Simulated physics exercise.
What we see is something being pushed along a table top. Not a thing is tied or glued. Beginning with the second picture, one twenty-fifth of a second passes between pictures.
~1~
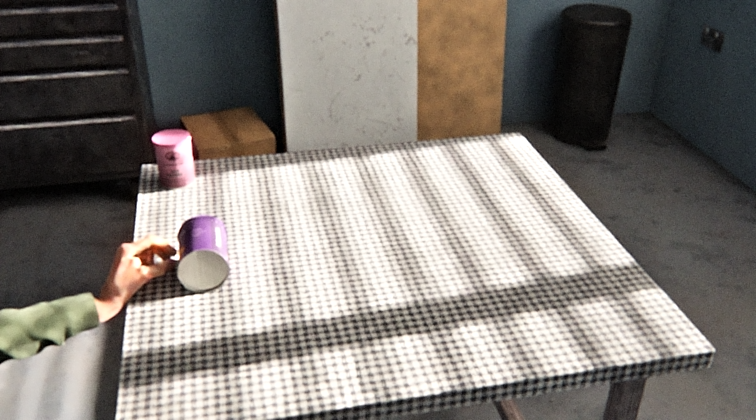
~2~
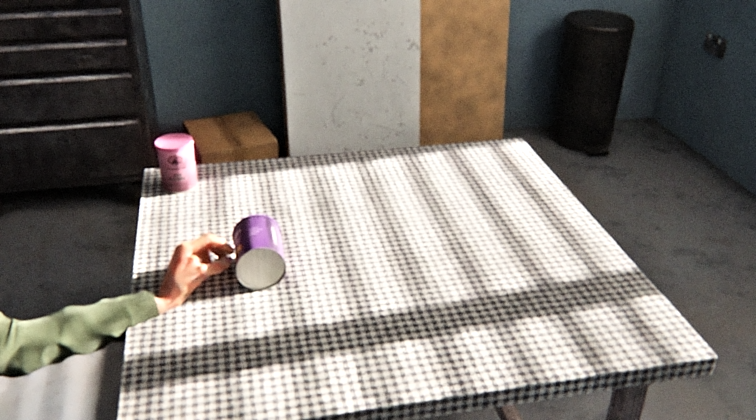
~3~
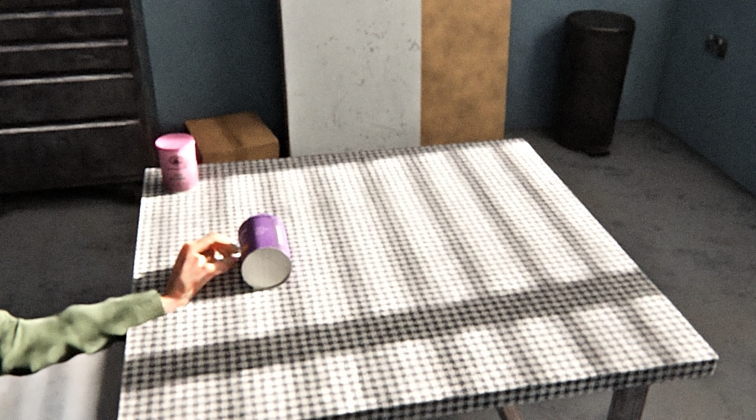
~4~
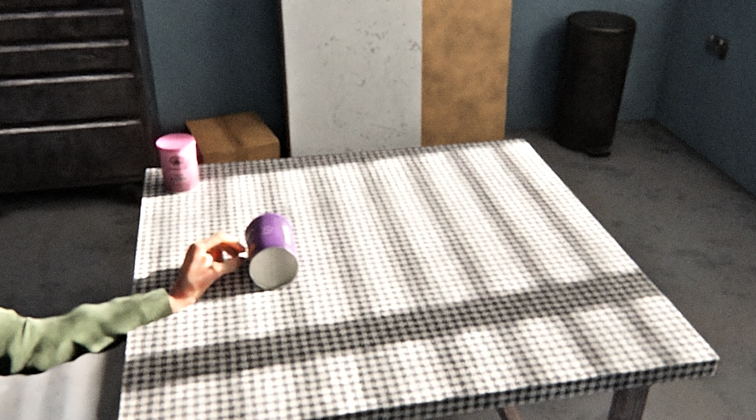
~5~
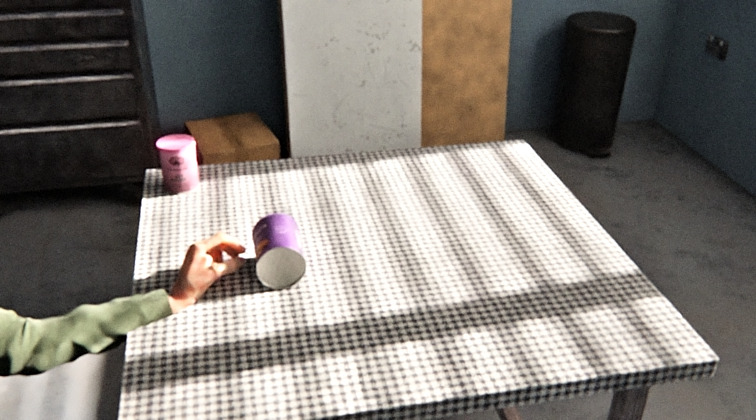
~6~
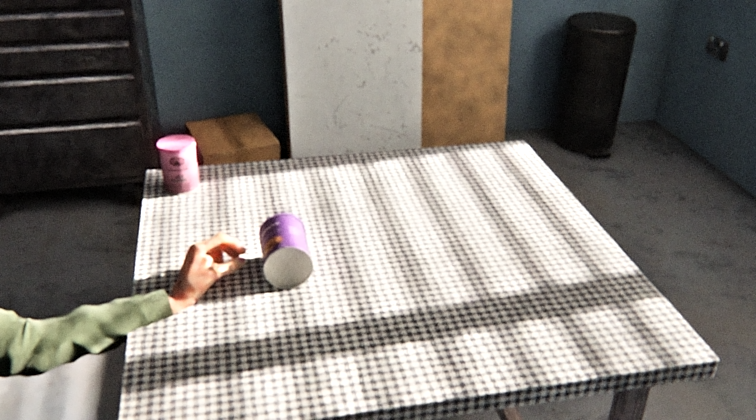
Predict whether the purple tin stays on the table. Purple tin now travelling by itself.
My bet is it keeps to the table.
Then, 0.10 s on from there, purple tin shifted a little near (300, 249).
Then, 0.20 s on from there, purple tin shifted about its own width near (312, 248).
Then, 0.40 s on from there, purple tin shifted about its own width near (327, 246).
Then, 1.00 s on from there, purple tin shifted about its own width near (331, 246).
In the end, moved from the start, purple tin. At the end, from the last picture's camera, purple tin near (331, 246).
